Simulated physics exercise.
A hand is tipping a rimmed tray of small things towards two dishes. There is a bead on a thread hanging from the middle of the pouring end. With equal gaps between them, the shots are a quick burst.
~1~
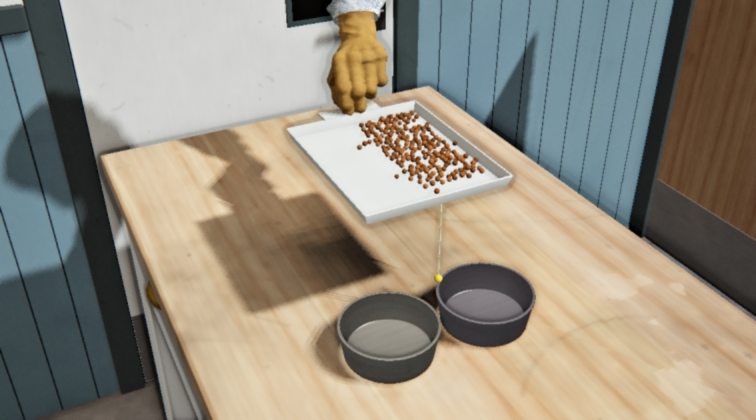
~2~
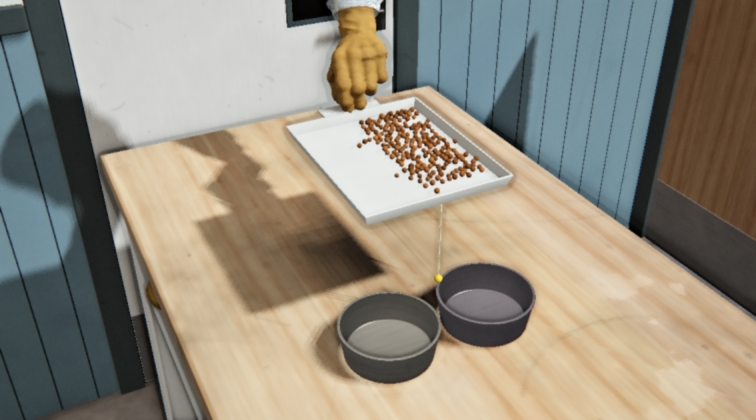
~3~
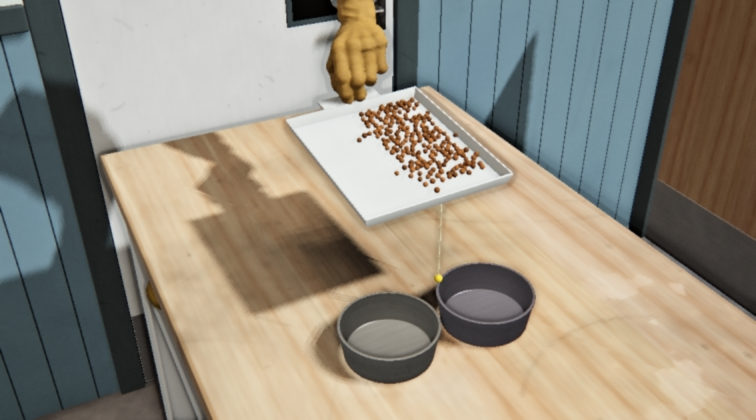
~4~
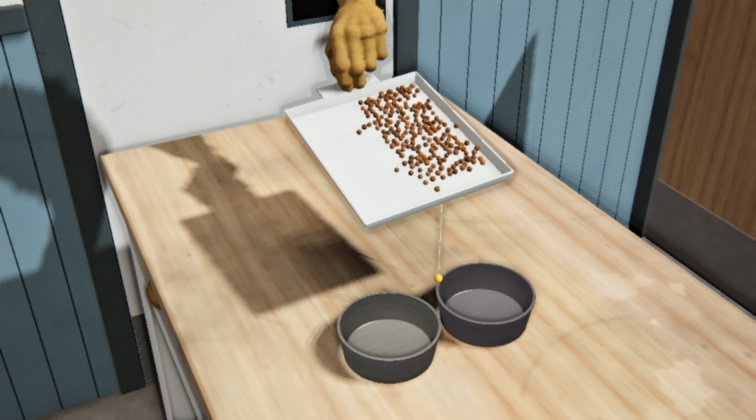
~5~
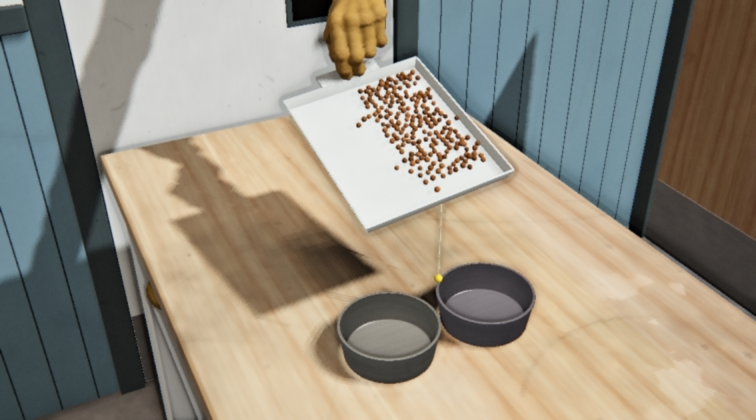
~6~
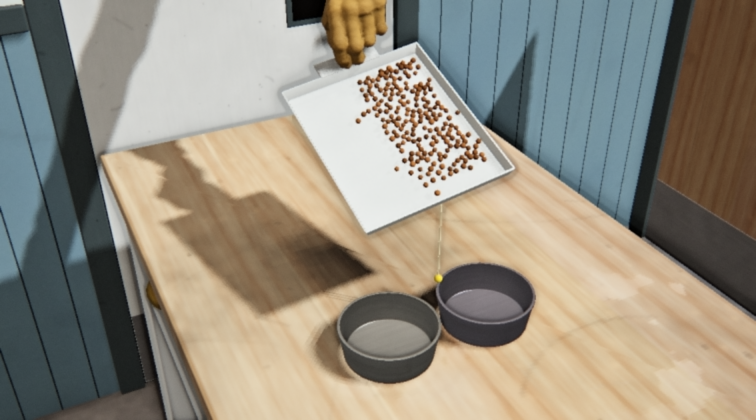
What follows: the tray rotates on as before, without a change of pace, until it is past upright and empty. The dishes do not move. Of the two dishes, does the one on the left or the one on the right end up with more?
Oh, the winner here is the left dish, by the look of it.
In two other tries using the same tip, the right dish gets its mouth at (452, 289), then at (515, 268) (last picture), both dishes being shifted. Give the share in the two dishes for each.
Around 90 per cent for the first position, around 20 per cent for the second.
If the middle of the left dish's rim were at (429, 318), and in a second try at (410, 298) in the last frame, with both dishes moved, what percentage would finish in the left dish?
You'd get 30 in a hundred first and 40 in a hundred after that.
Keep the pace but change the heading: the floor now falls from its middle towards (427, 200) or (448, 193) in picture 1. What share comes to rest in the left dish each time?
The first try gives close to 30 per cent, the second close to 0 per cent.
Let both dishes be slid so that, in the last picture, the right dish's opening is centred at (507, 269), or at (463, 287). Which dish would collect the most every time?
With the dishes at the first place it's the left-side dish, and at the second it's the left-side dish.
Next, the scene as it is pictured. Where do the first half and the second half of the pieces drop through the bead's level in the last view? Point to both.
Points: About (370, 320), then about (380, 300).
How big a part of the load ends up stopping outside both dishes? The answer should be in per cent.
It works out to close to 10 per cent.
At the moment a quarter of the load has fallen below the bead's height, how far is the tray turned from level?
Around 75° at that moment.
Soon after the last picture, tray tipped steeply; about half on the tray; a small part in the left dish; about a third in the air.
A little later, tray tipped past a quarter turn; a stray few on the tray; most in the left dish; a small part outside both; a small part in the air.
Later still, tray tipped past a quarter turn; most in the left dish; a small part outside both.
At rest, tray tipped past a quarter turn; most in the left dish; none in the right dish; a small part outside both.
